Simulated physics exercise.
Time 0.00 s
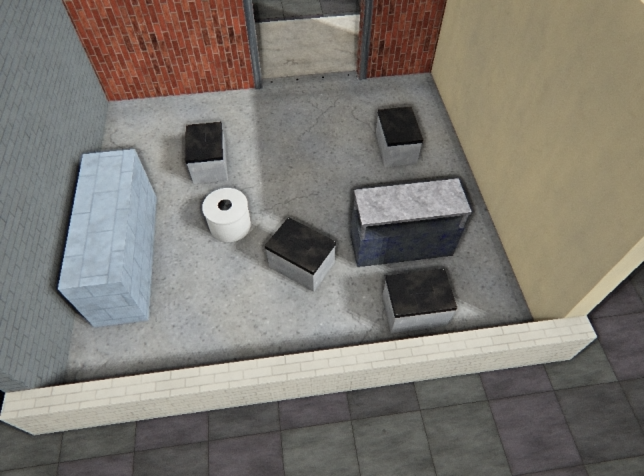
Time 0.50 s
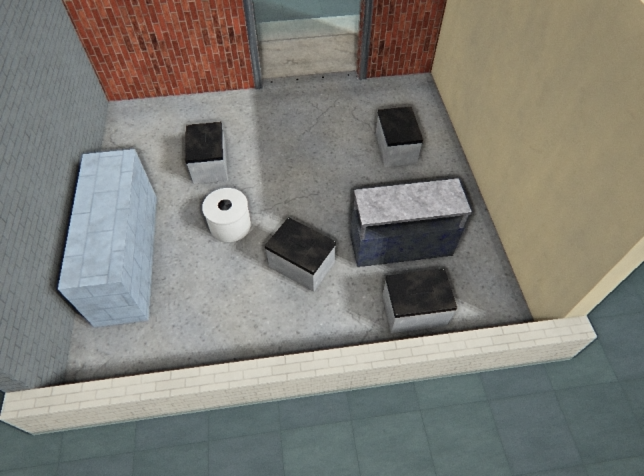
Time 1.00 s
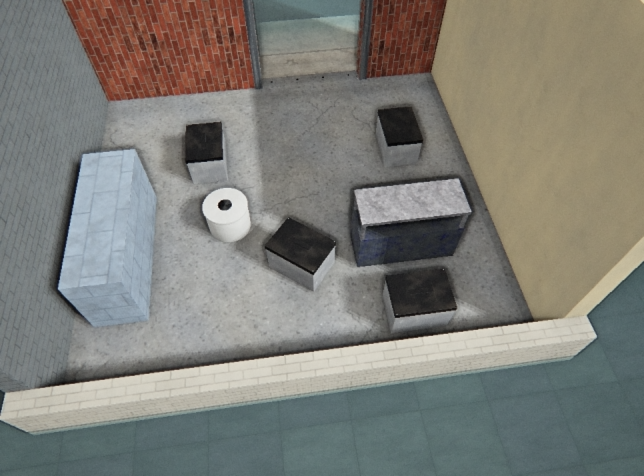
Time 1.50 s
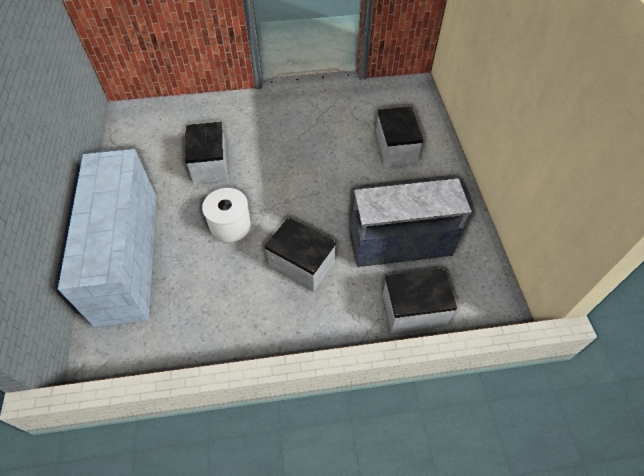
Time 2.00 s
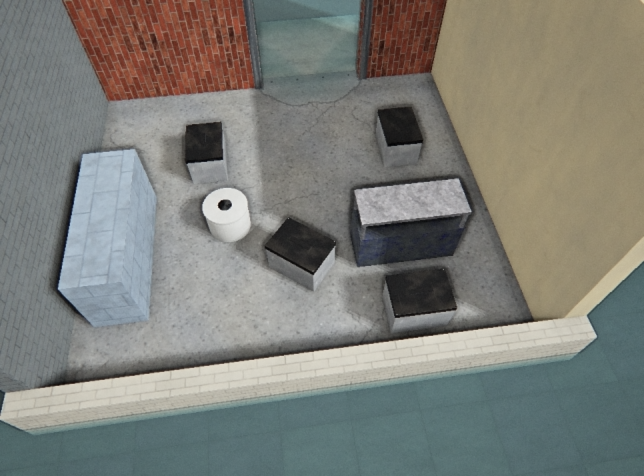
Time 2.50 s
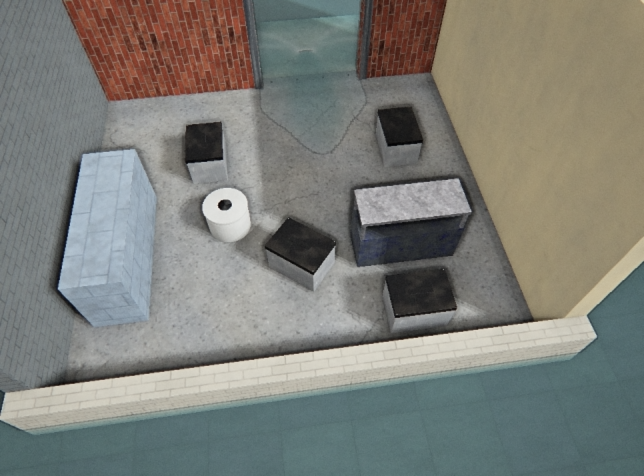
We see a walled room from above, with dark-topped blocks, larger boxes and a white roll standing still, as bluish water covers the ground outside, then enters through the doorway and spreads a little across the grey floor.
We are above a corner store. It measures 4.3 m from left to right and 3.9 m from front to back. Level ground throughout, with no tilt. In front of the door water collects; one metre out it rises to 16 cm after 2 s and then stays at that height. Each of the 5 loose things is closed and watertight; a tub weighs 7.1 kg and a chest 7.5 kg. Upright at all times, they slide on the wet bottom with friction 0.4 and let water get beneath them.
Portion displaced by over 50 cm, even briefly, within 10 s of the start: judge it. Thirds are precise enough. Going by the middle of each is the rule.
I'd put it at two thirds or more.
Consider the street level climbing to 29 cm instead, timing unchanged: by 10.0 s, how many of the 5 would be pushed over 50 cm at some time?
Then 5 of them.
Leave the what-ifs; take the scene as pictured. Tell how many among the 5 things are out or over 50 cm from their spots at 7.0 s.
I make it 3.
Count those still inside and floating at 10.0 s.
At that moment 4.
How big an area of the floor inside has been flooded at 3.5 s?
Wet area: Approx. 5.0 m2.
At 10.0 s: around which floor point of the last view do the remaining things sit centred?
(236, 284).
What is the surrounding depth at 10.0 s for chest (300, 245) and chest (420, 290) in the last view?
Depths: Near 10 cm, then near 7 cm.
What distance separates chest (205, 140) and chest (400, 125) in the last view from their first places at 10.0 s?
Respectively 50 and 200 cm.
After 3.5 s 0 of 5 are over 50 cm from their spots; 0 afloat.
After 4.5 s 1 of 5 are over 50 cm from their spots; 0 afloat.
After 7.0 s 3 of 5 are over 50 cm from their spots; 2 afloat.
After 10.0 s 5 of 5 are over 50 cm from their spots, and 5 have been at some point; 4 afloat.
